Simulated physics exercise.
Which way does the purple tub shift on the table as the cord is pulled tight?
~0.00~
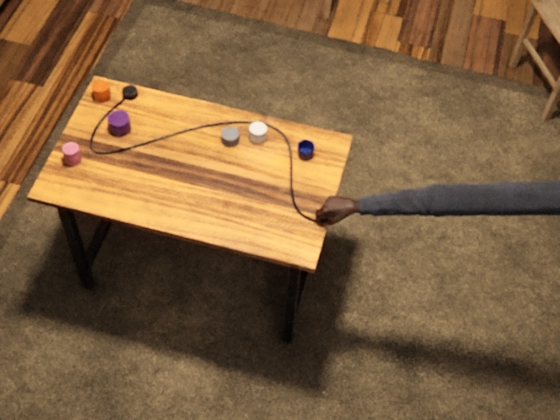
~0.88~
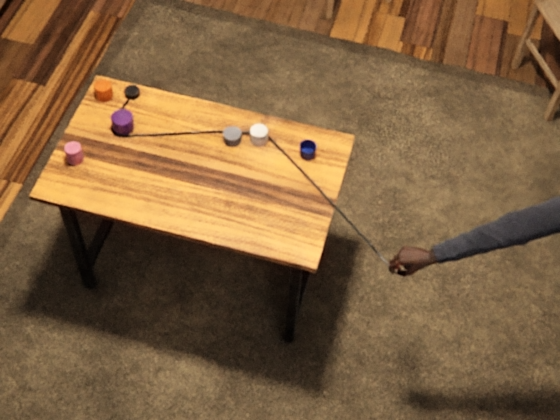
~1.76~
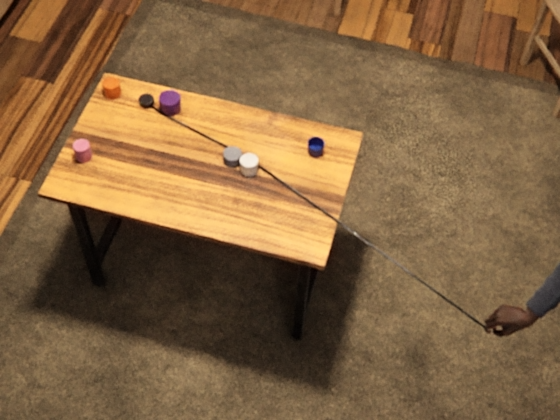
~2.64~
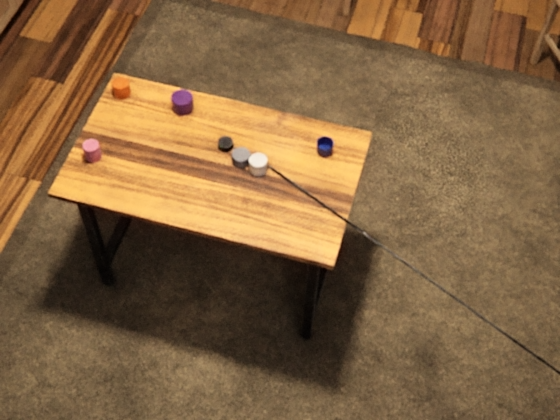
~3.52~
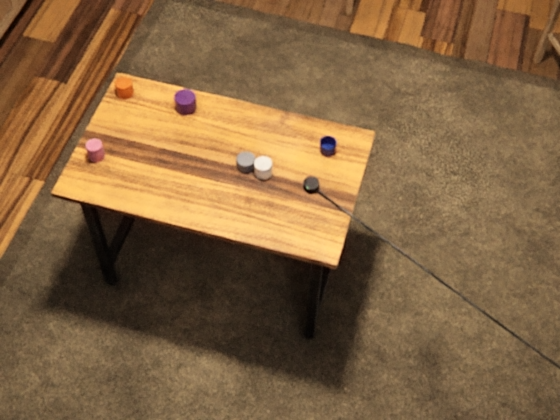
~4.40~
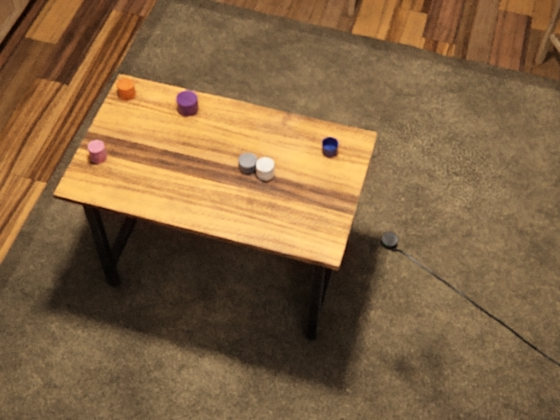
The purple tub moves to the right, and it stays upright on the table.
